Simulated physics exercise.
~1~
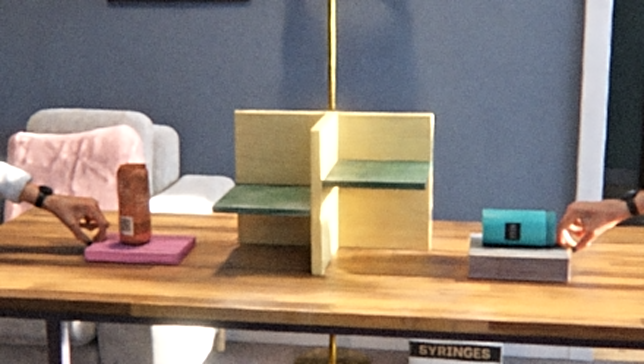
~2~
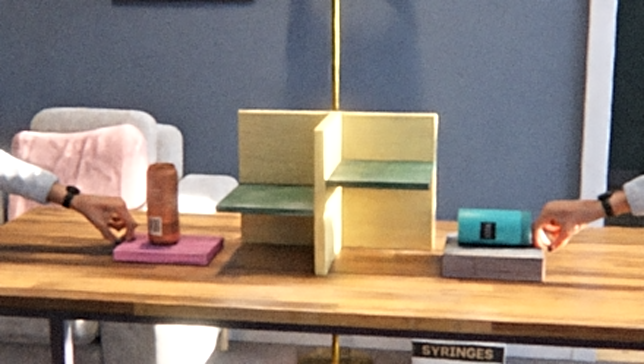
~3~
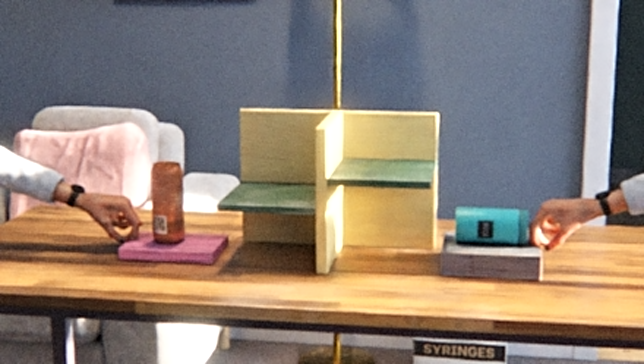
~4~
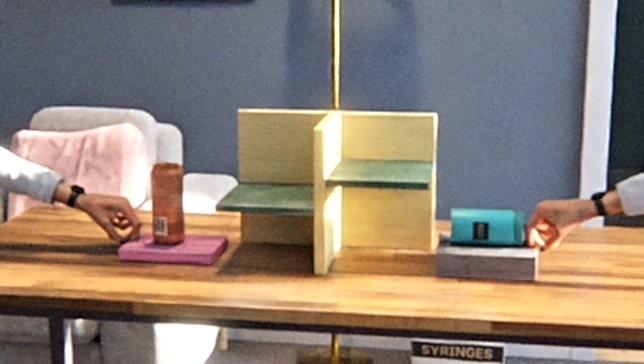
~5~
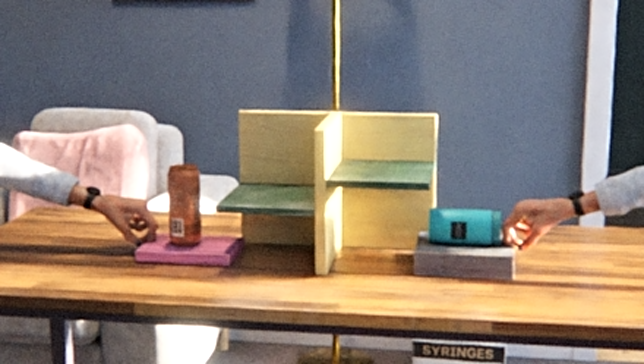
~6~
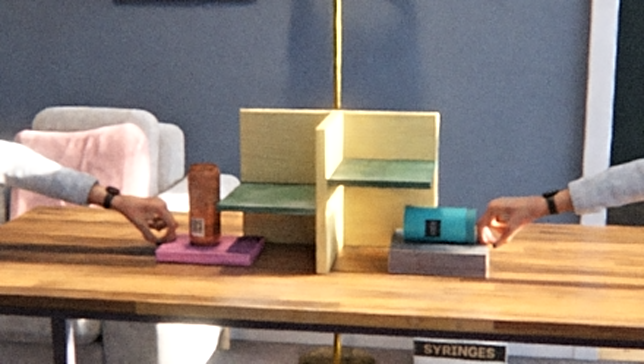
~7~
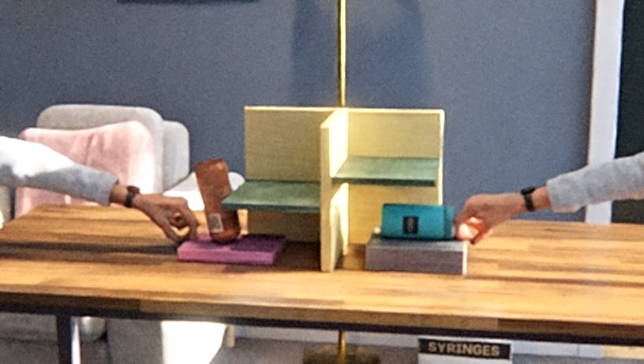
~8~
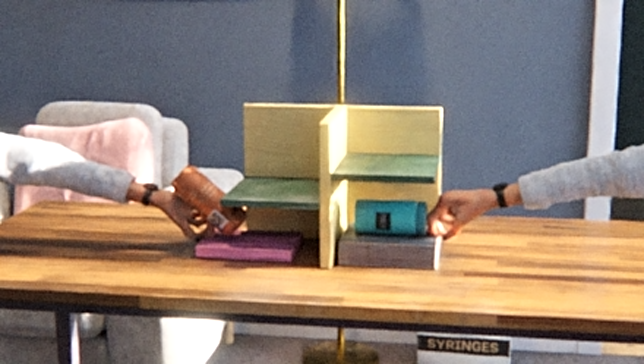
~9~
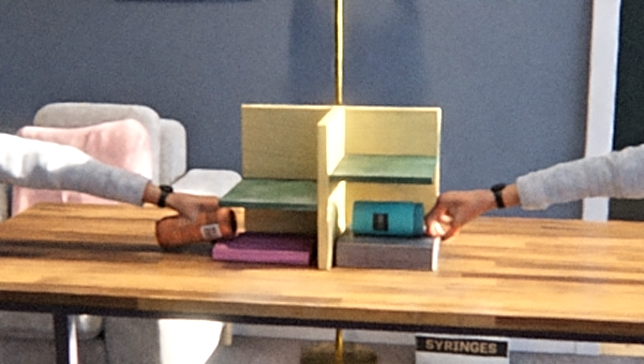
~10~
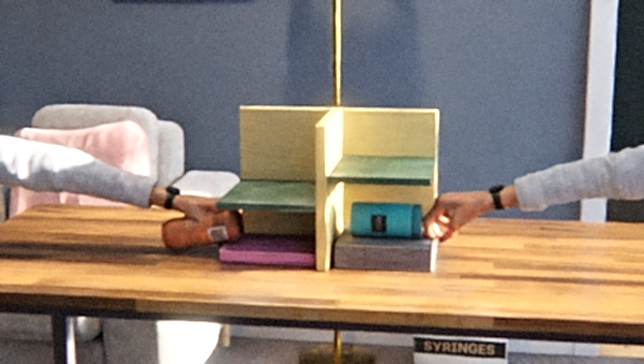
On a wooden table in front of a blue-grey wall, a pale stand with two green shelves sits between two hands. The left hand pushes a pink board carrying an upright orange can, while the right hand pushes a grey board with a turquoise jar lying on its side. Both loads slide inward toward the stand. The orange can meets the edge of the left shelf, leans back and tips over toward the hand. The jar passes under the right shelf untouched. Finally both boards rest beneath the shelves, the can on its side by the left hand.
